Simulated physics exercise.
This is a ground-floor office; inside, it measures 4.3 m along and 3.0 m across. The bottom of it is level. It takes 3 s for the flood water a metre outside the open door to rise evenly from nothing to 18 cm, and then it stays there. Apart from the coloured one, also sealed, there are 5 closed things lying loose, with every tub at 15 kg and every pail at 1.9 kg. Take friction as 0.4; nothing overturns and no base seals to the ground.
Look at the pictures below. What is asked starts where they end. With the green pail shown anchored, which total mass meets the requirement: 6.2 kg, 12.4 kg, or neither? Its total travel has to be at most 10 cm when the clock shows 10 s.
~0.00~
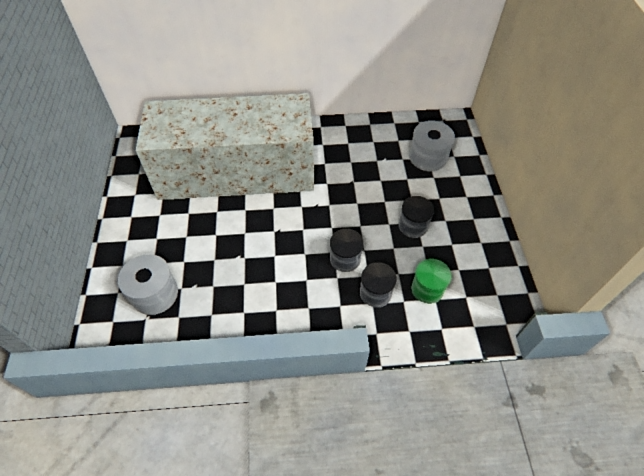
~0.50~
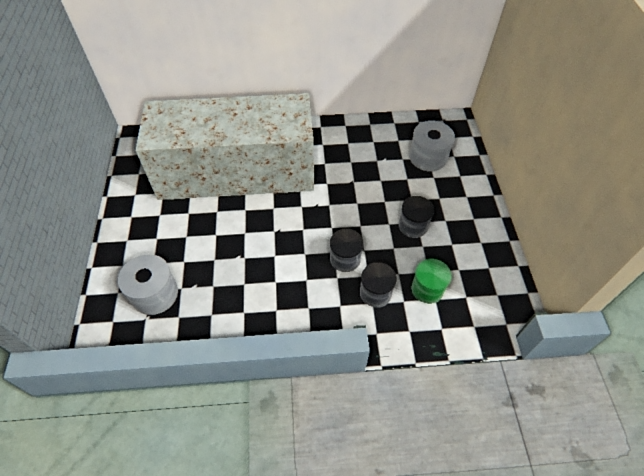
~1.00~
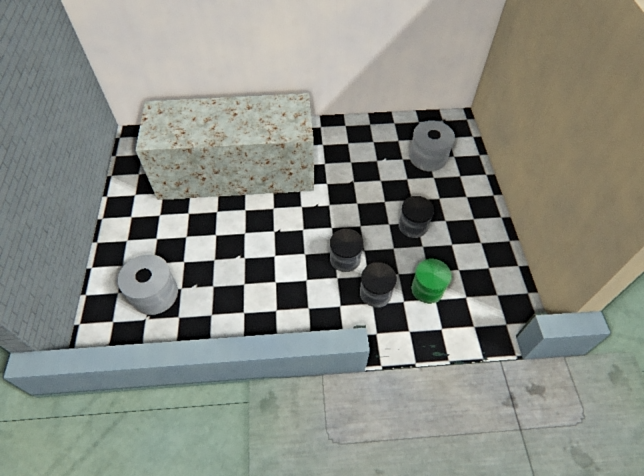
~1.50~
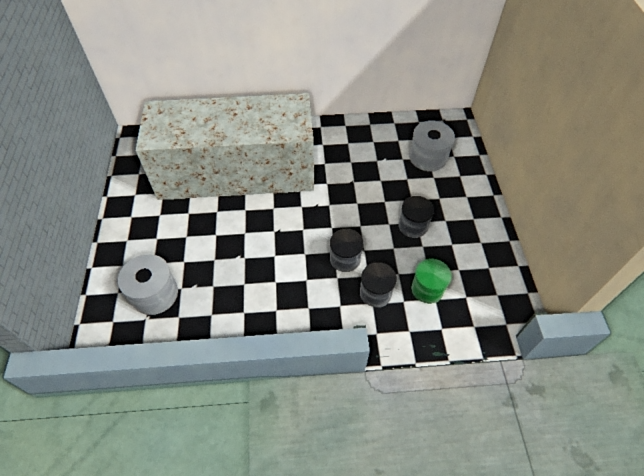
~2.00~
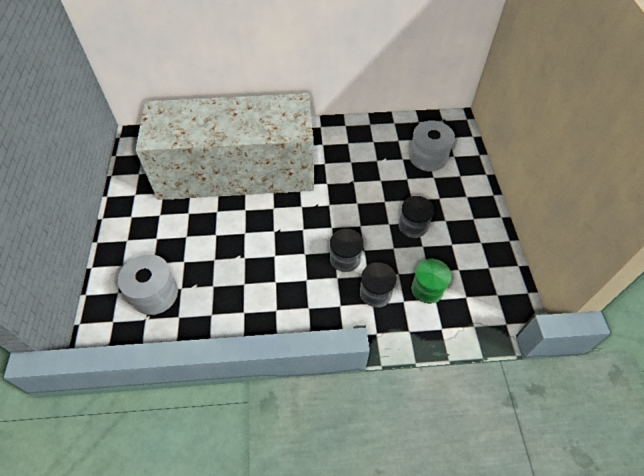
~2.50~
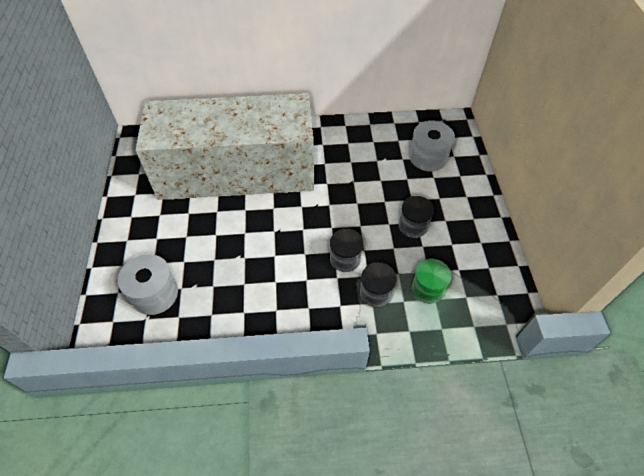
The answer is neither.
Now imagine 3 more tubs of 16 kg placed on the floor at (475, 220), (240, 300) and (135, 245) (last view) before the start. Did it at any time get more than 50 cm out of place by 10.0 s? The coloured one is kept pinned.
In turn: Beyond it, within it, within it.
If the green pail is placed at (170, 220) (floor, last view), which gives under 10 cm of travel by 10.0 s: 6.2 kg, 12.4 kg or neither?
So heavier weight required.
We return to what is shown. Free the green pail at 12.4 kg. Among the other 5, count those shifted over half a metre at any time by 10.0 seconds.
That comes to 3.
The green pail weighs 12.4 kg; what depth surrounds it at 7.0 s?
Something like 10 centimetres.
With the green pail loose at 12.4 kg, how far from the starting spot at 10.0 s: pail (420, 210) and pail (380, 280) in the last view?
The first is 100 cm from its start, the second 100 cm.
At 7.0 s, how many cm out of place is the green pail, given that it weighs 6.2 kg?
Shift: About 300 cm.
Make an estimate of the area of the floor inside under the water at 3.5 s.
About 3.0 m2.
After 3.5 s the green pail would be 59 cm from its start with 6.2 kg and 22 cm from its start with 12.4 kg; 6 cm of water round it then.
After 4.5 s the green pail would be 126 cm from its start with 6.2 kg and 60 cm from its start with 12.4 kg; 6 cm of water round it then.
After 7.0 s the green pail would be 278 cm from its start with 6.2 kg and 73 cm from its start with 12.4 kg; 10 cm of water round it then.
After 10.0 s the green pail would be 345 cm from its start with 6.2 kg and 93 cm from its start with 12.4 kg; 11 cm of water round it then.
